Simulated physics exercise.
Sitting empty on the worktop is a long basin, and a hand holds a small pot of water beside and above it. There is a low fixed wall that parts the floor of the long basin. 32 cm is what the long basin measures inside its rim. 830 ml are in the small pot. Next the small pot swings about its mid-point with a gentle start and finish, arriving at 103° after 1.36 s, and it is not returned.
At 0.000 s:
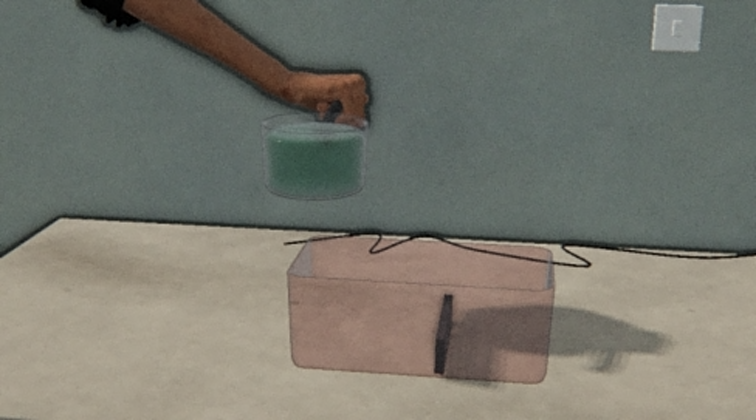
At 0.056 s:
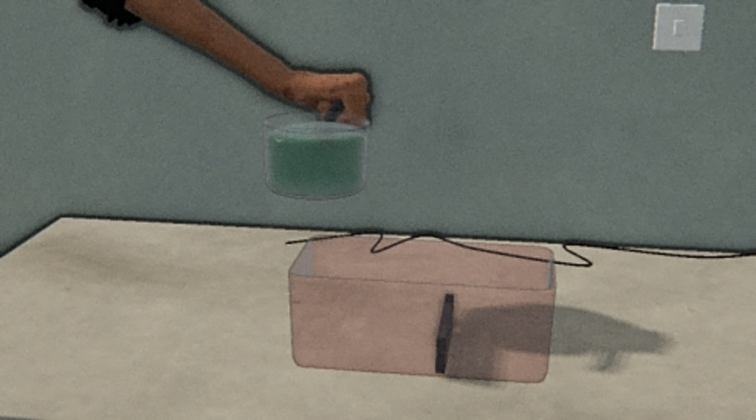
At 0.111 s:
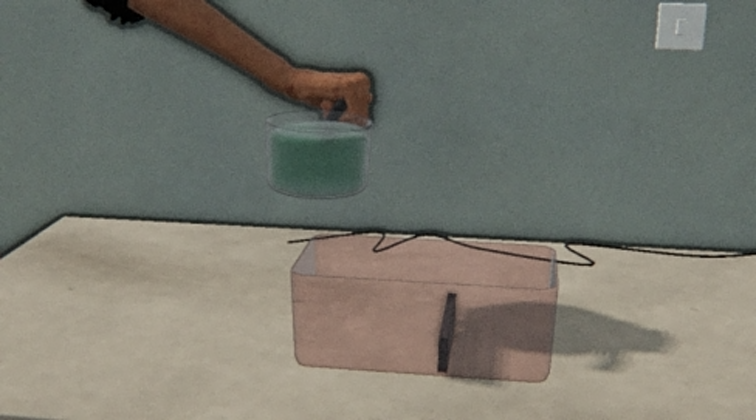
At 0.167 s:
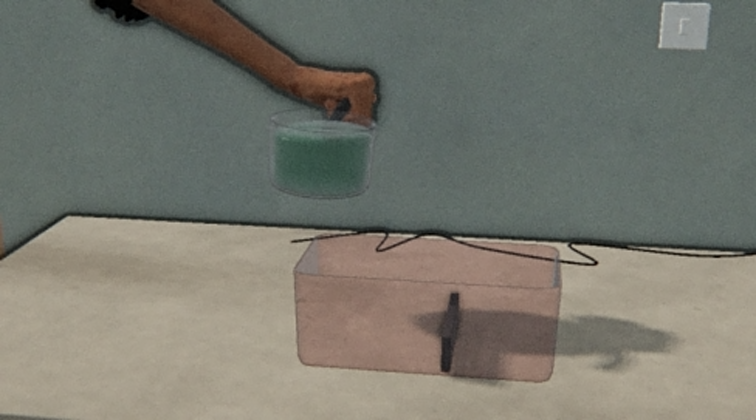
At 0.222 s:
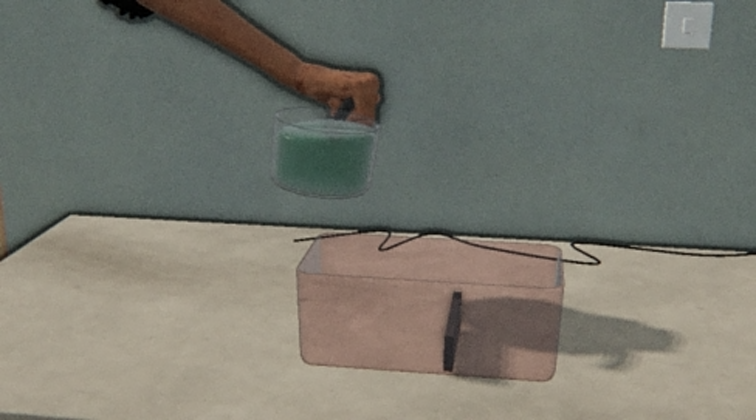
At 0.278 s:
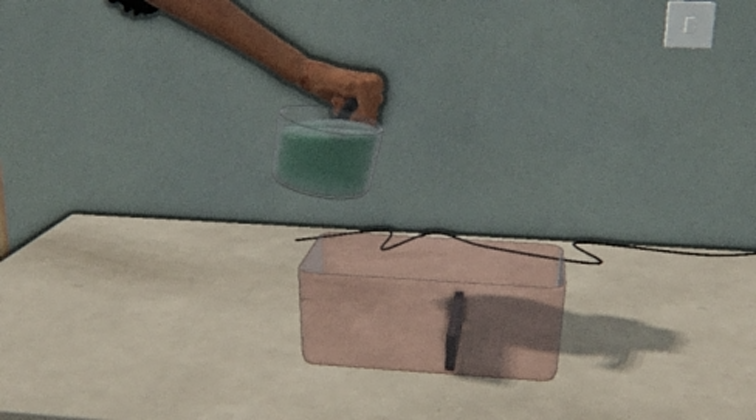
Above a pale worktop against a grey-green wall, a hand held a small clear pot of green water over an empty pinkish basin, then slowly tilted it slightly down to the right.
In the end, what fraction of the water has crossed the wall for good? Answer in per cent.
In the end about 16 per cent has crossed for good.
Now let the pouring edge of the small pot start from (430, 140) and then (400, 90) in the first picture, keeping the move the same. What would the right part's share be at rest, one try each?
Around 95 per cent first, around 75 per cent next.
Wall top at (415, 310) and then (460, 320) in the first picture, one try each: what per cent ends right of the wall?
First try about 60 %, second try about 5 %.
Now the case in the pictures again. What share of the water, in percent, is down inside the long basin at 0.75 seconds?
Fraction in basin: Approx. 10%.
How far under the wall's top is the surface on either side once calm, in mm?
Left 22 mm, right 40 mm.
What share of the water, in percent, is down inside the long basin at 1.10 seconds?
I reckon close to 72 per cent.
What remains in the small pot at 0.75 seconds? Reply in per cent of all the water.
About 68 per cent.
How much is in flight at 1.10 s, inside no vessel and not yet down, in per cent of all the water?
About 10 percent.
Then, 0.75 s in, the tilt is 60° and 67 per cent is still to pour, 10 is left of the wall and 0 right of it.
Then, 1.10 s in, the tilt is 94° and 16 per cent is still to pour, 58 is left of the wall and 15 right of it.
Then, 1.47 s in, the tilt is 103° and 1 per cent is still to pour, 81 is left of the wall and 15 right of it.
Then, 1.86 s in, the tilt is 103° and 0 per cent is still to pour, 84 is left of the wall and 16 right of it.
Finally, 84 per cent lies left of the wall, 16 right of it and 1 outside.
